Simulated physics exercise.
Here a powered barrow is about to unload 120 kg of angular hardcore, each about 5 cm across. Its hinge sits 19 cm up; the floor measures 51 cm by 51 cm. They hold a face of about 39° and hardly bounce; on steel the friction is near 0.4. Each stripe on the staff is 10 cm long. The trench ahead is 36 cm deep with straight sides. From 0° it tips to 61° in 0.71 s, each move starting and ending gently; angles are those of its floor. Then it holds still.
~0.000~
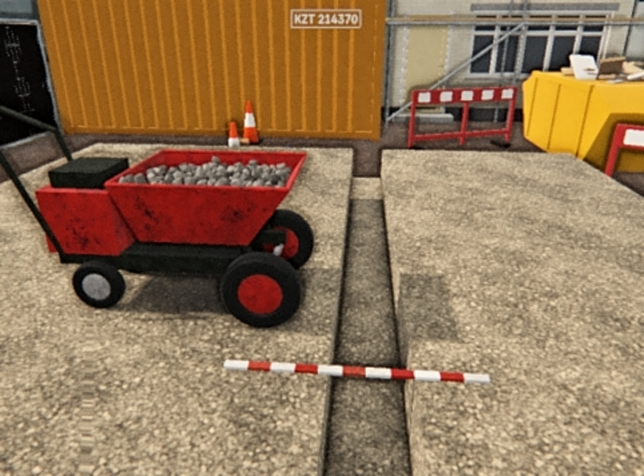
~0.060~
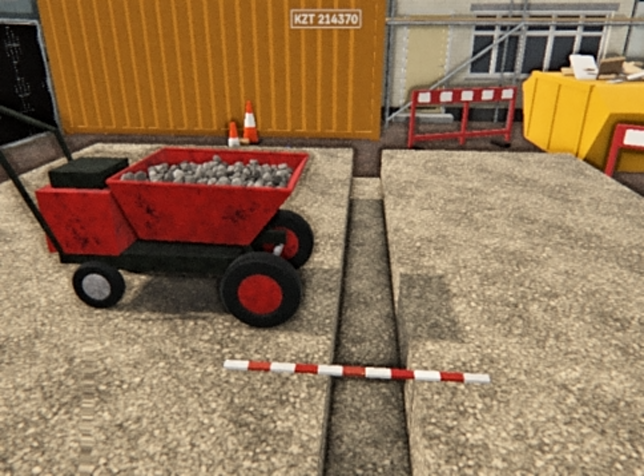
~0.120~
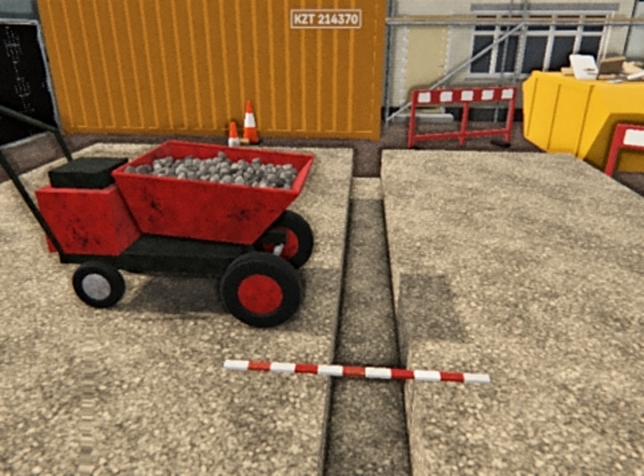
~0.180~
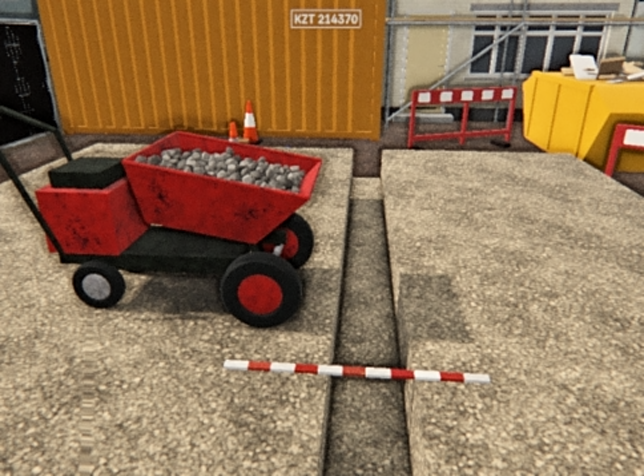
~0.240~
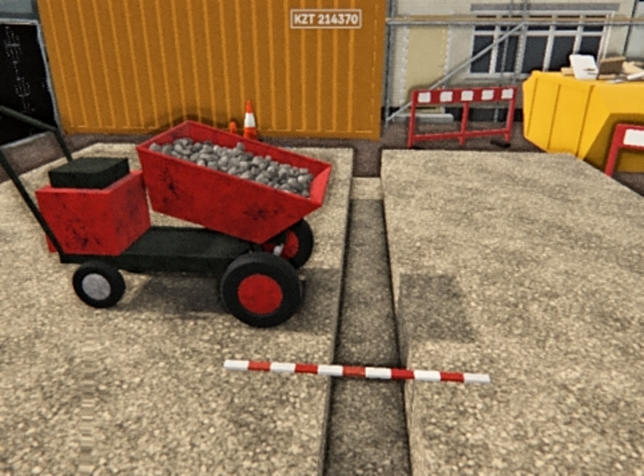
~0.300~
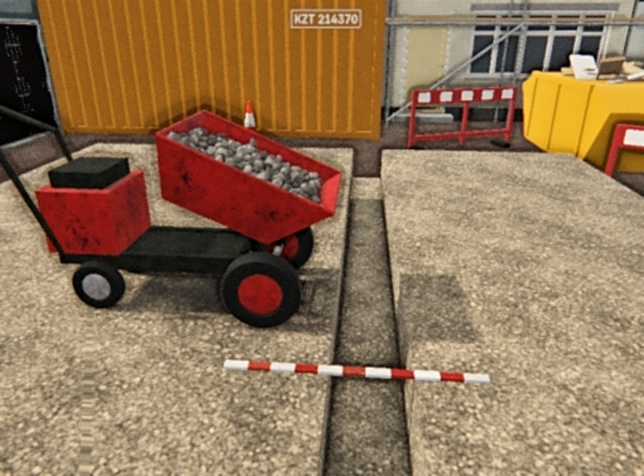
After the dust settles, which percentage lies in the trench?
Close to 25 in a hundred.
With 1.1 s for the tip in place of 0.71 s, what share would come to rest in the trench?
In that case some 25 per cent.
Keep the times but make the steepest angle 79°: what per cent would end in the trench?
In that case some 50 per cent.
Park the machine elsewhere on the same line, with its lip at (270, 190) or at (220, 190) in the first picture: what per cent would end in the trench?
Near 35 per cent from the first place, 45 from the second.
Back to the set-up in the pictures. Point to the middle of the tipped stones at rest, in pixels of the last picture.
Around (408, 301).
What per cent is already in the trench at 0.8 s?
About 5 per cent by then.
After 0.5 s the floor is at 51°; 100 % in the tray; the foremost stones are at (354, 230).
After 0.8 s the floor is at 61°; 92 % in the tray, 7 % in the trench, 2 % past the trench; the foremost stones are at (423, 293).
After 1.2 s the floor is at 61°; 63 % in the tray, 12 % in the trench, 25 % past the trench; the foremost stones are at (516, 311).
After 3.1 s the floor is at 61°; 49 % in the tray, 25 % in the trench, 26 % past the trench; the foremost stones are at (585, 327).
